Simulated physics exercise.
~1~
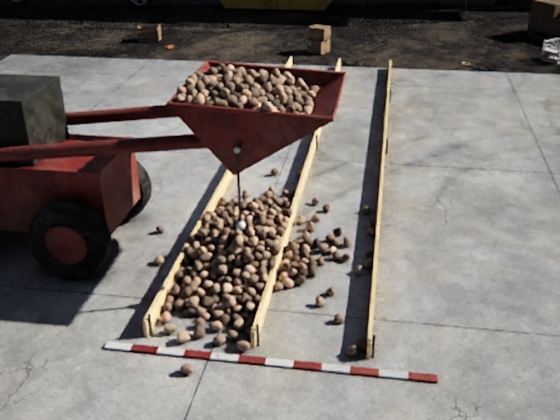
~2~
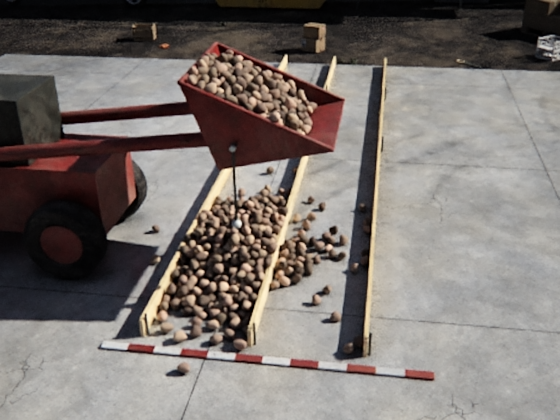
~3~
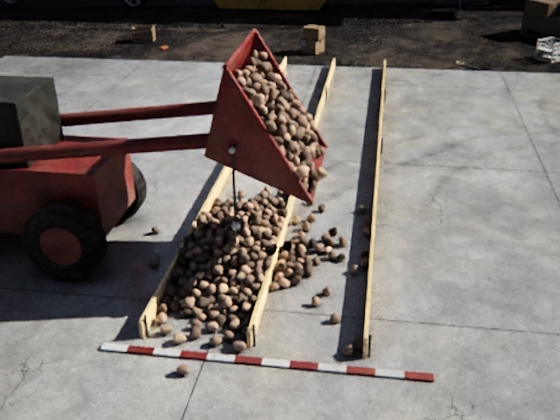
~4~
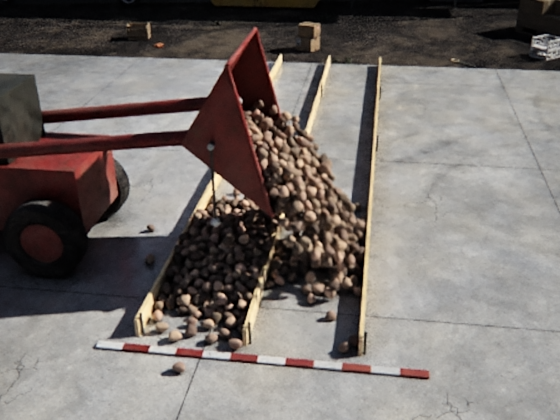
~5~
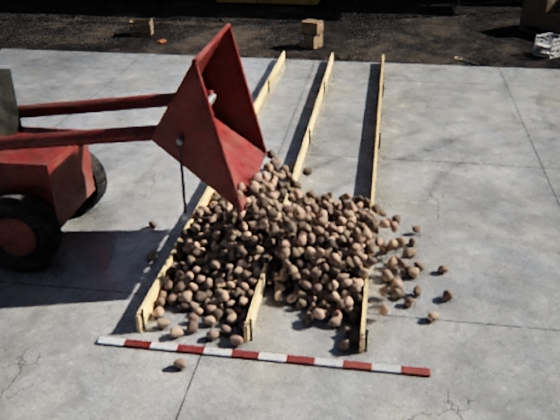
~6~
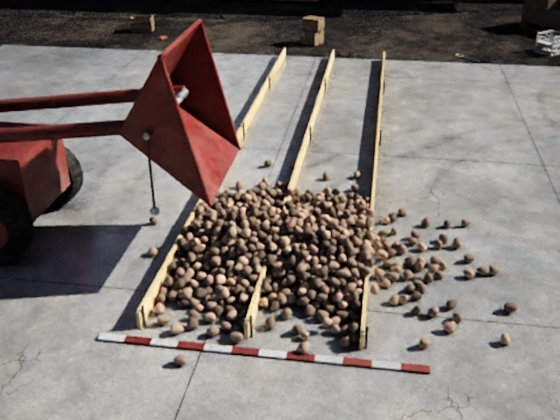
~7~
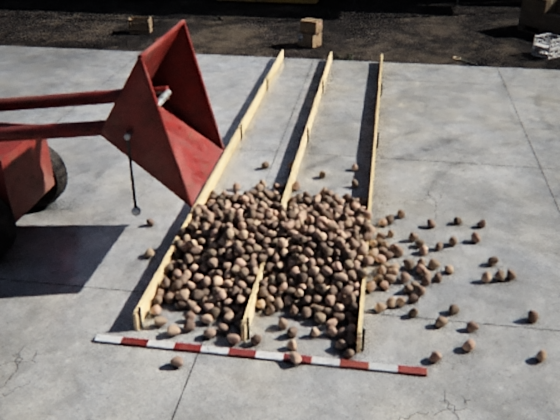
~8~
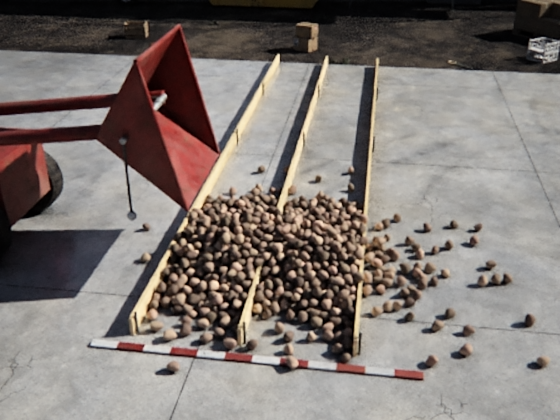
A red loader tips its bucket of brown stones across the planks, then backs away left.
